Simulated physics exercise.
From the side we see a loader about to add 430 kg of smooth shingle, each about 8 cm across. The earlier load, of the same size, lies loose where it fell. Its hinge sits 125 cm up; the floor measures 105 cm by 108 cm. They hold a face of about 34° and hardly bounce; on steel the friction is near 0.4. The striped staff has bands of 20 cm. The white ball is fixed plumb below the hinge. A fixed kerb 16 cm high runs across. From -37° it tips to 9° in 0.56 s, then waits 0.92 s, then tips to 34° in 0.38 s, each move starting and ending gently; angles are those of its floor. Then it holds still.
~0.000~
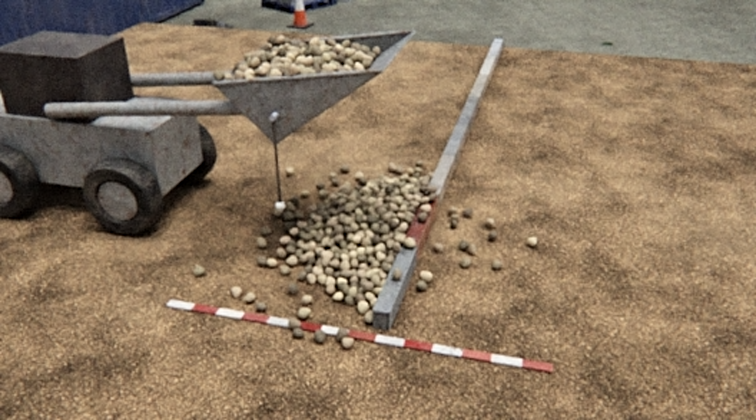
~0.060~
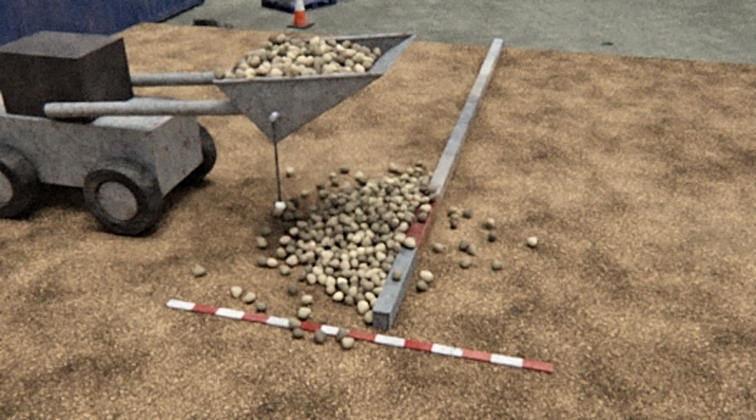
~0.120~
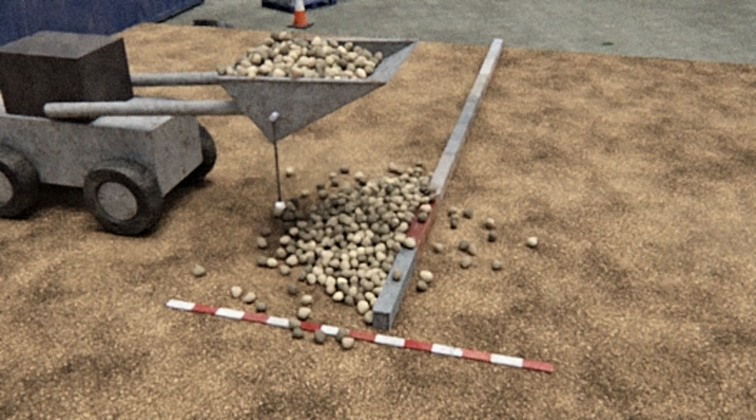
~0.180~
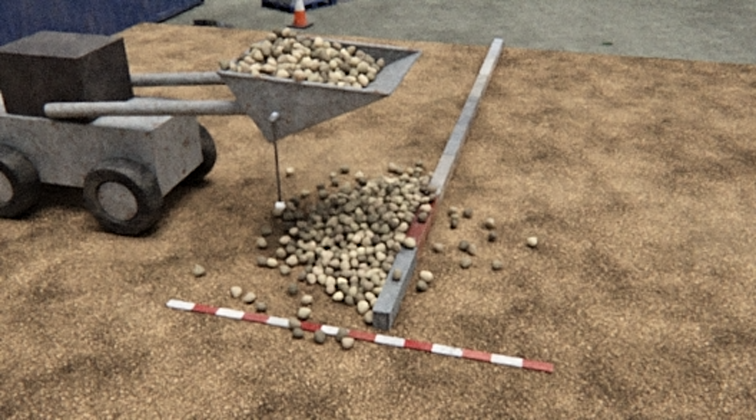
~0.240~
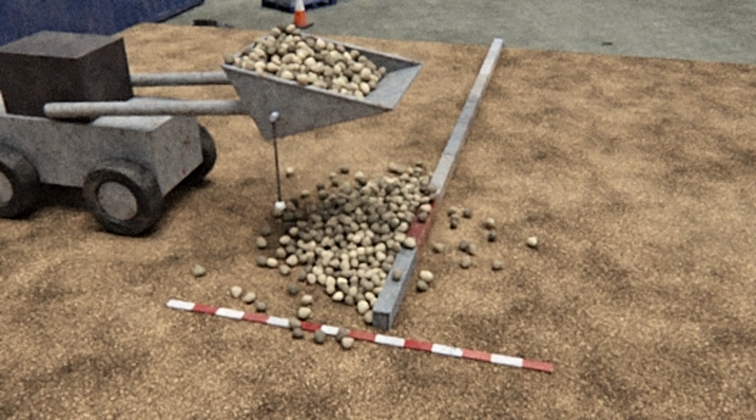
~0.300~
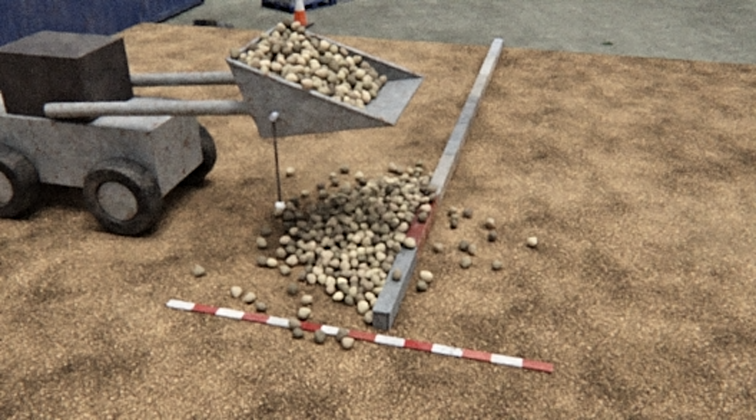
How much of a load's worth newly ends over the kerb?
Close to 78 parts in a hundred.
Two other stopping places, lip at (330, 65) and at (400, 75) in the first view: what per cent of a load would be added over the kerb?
About 20 and 95 per cent.
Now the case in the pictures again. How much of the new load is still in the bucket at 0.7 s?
Roughly 100 per cent is still inside.
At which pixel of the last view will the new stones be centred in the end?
Around (455, 236).
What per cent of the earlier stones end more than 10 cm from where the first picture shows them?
Roughly 0 per cent of them.
After 0.4 s the floor is at 2°; in per cent of one load, 100 in the bucket, 97 on this side of the kerb, 2 over the kerb; the foremost stones are at (485, 241).
After 0.7 s the floor is at 9°; in per cent of one load, 100 in the bucket, 97 on this side of the kerb, 2 over the kerb; the foremost stones are at (485, 241).
After 2.3 s the floor is at 34°; in per cent of one load, 23 in the bucket, 133 on this side of the kerb, 44 over the kerb; the foremost stones are at (568, 265).
After 5.0 s the floor is at 34°; in per cent of one load, 0 in the bucket, 119 on this side of the kerb, 81 over the kerb; the foremost stones are at (625, 272). Net gain over the kerb, 78.
